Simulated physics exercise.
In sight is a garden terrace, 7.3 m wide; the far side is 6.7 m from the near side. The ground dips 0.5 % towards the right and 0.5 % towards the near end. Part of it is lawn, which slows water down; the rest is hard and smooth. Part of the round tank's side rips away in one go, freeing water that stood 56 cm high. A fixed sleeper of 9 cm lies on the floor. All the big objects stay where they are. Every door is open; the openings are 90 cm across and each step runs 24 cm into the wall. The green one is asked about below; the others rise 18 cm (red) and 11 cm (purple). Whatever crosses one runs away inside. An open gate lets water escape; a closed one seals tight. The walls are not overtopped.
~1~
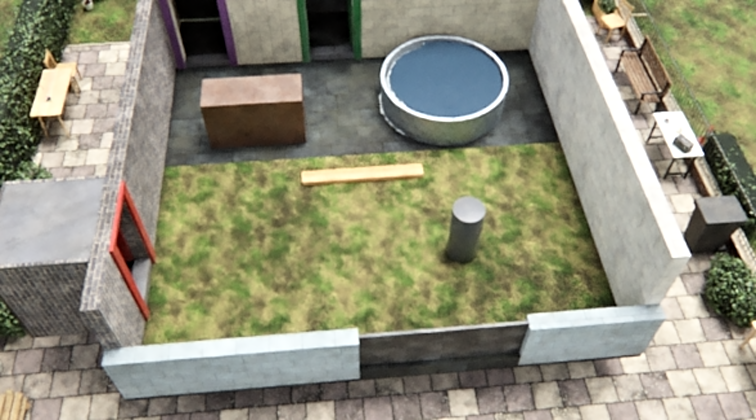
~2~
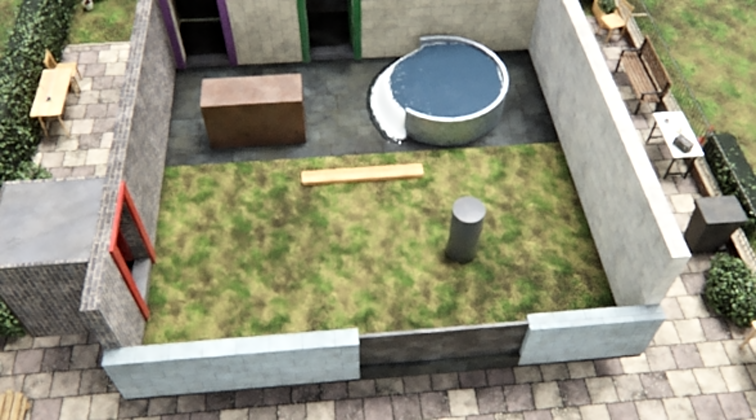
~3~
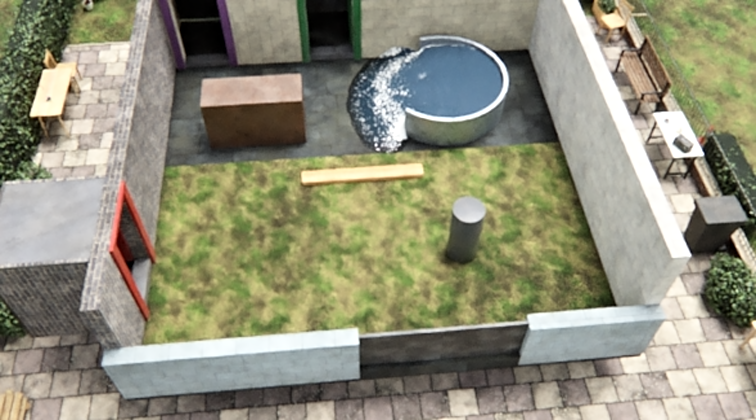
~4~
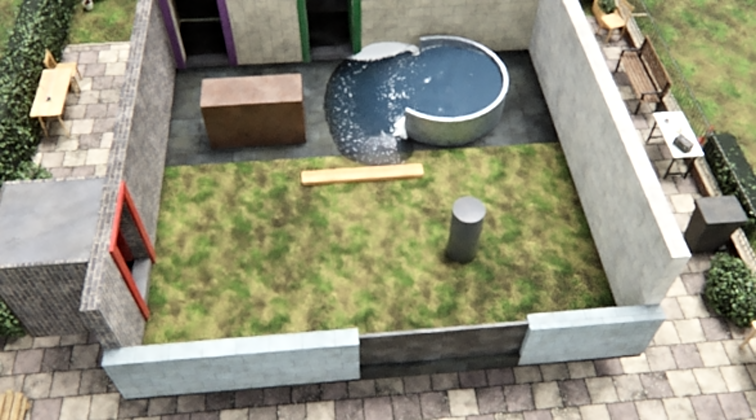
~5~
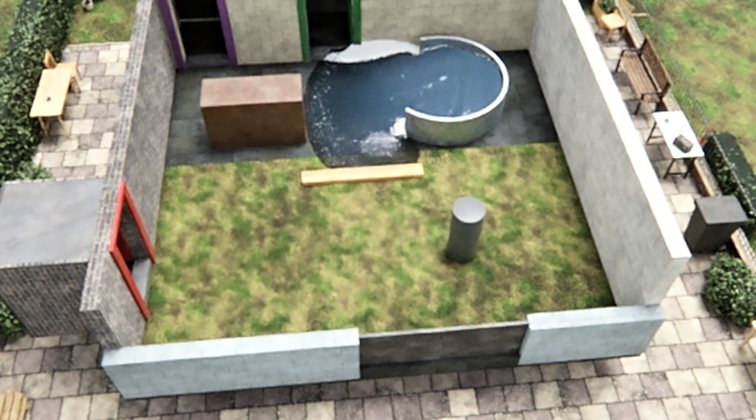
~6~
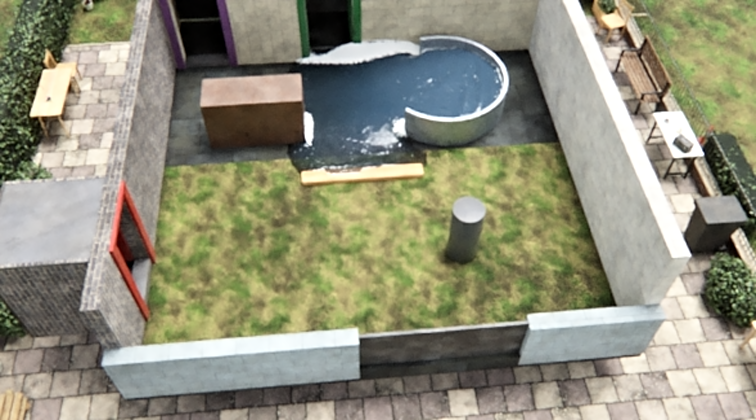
In a walled garden terrace, the left side of a round tank full of water broke open, and water poured out across the dark paving, spreading left to the brown block and forward to the wooden beam.
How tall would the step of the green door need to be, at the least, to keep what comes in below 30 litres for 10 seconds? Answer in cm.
At least 11 cm or so.
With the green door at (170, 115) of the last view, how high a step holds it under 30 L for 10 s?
About 22 cm.
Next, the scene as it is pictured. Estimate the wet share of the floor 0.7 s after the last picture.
About 25 per cent.
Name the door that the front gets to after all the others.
Last comes the red one.
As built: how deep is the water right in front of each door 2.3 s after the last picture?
In cm: Green 13, red 0, purple 19.
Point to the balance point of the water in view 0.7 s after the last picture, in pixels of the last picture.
Near (389, 98).
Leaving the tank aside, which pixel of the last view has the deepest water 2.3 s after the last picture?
Near (174, 93).
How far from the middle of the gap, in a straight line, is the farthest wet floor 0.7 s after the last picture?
Roughly 4.2 m.
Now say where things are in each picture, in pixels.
The round tank at (444, 79) is whole and still, 56 cm deep; the green door at (330, 19) is dry, in the first picture.
The front is at (388, 138), 0.3 m from the gap at (385, 87); 0.6 m2 of floor is wet, 56 cm left at the back, in the second picture.
Water pours out at (385, 89) and has run 0.7 m, to (366, 142); about 10 cm deep outside, 56 cm at the back, in the third picture.
The front is at (344, 150), 1.2 m from the gap at (385, 90); 3.4 m2 of floor is wet, 56 cm left at the back, in the fourth picture.
The front is at (325, 159), 1.6 m from the gap at (385, 90); 5.0 m2 of floor is wet, 56 cm left at the back, in the fifth picture.
The gap is at (385, 90), the front 2.1 m out at (299, 165); the back of the round tank holds 50 cm; water is at the green door at (330, 19), in the sixth picture.
Then, 0.7 s after the last picture water covers 25 % of the floor, deepest (27 cm) near (313, 124); 18 cm at the green door, 5 litres in over its 16 cm step.
Then, 2.3 s after the last picture water covers 40 % of the floor, deepest (33 cm) near (174, 93); 13 cm at the green door, 9 litres in over its 16 cm step.
Then, 9.3 s after the last picture water covers 85 % of the floor, deepest (8 cm) near (365, 164); 5 cm at the green door, 10 litres in over its 16 cm step.
At the green door as built, the water peaked near 29 cm, by the last picture.
With a step of 10 cm, 40 litres would have come in within the 10 s; with 13.5 cm, 16 litres. So under 30 litres takes about 11 cm.
